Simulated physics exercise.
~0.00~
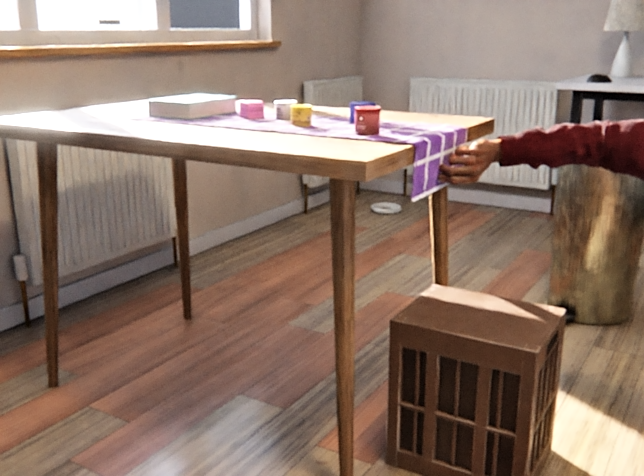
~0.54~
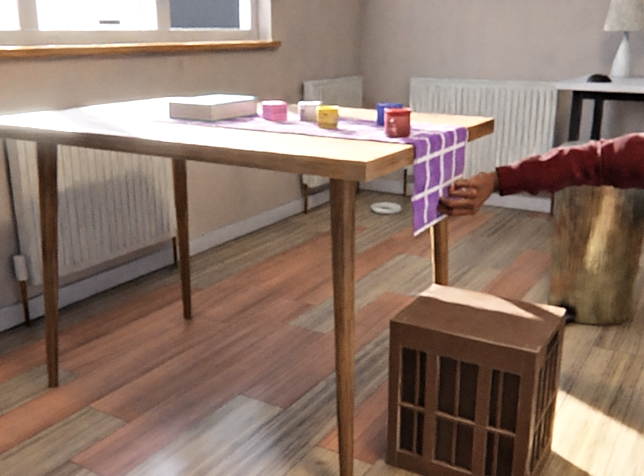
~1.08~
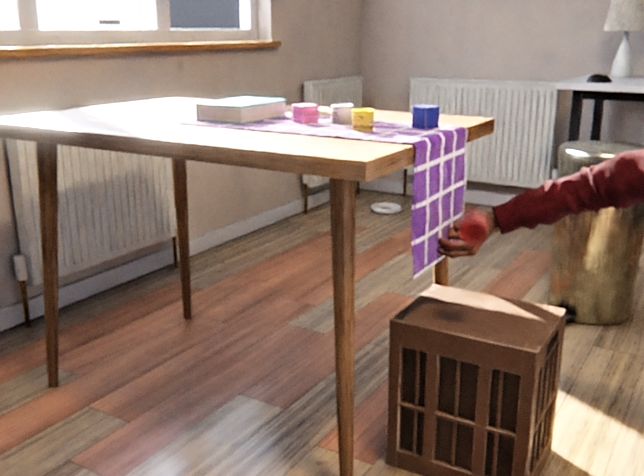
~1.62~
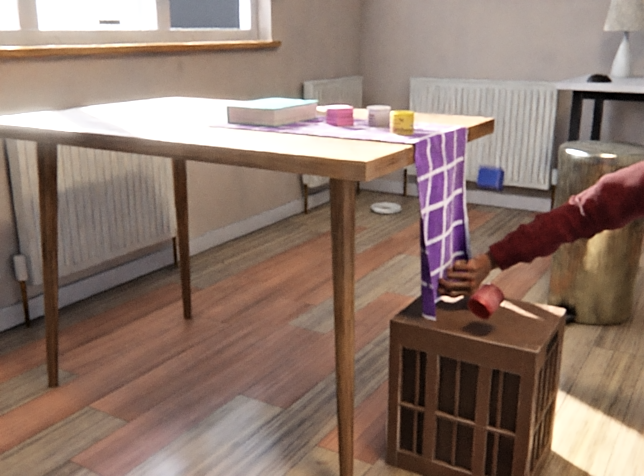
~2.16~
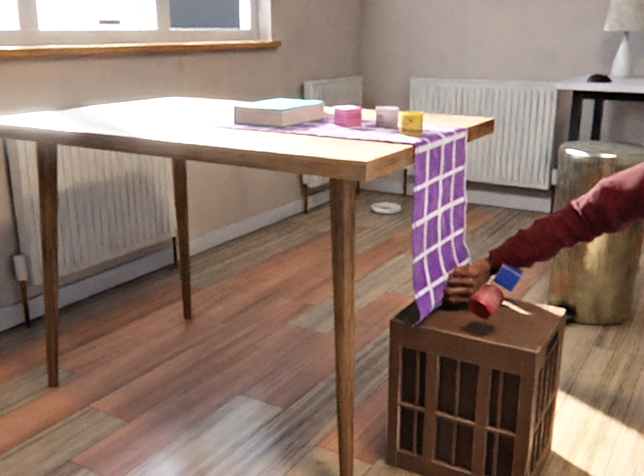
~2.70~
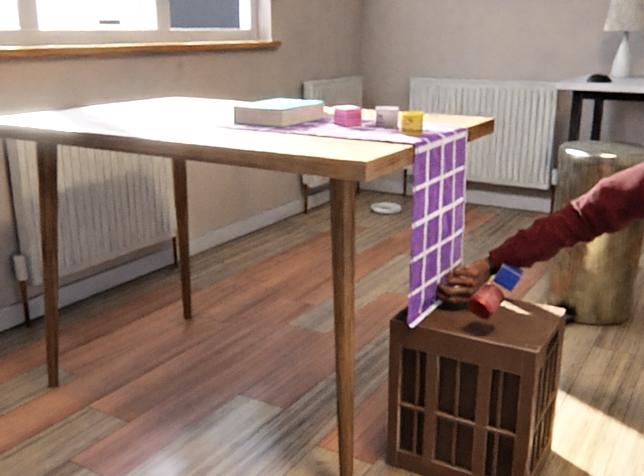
A hand pulls a purple runner down to a brown crate, toppling two pots off the table.
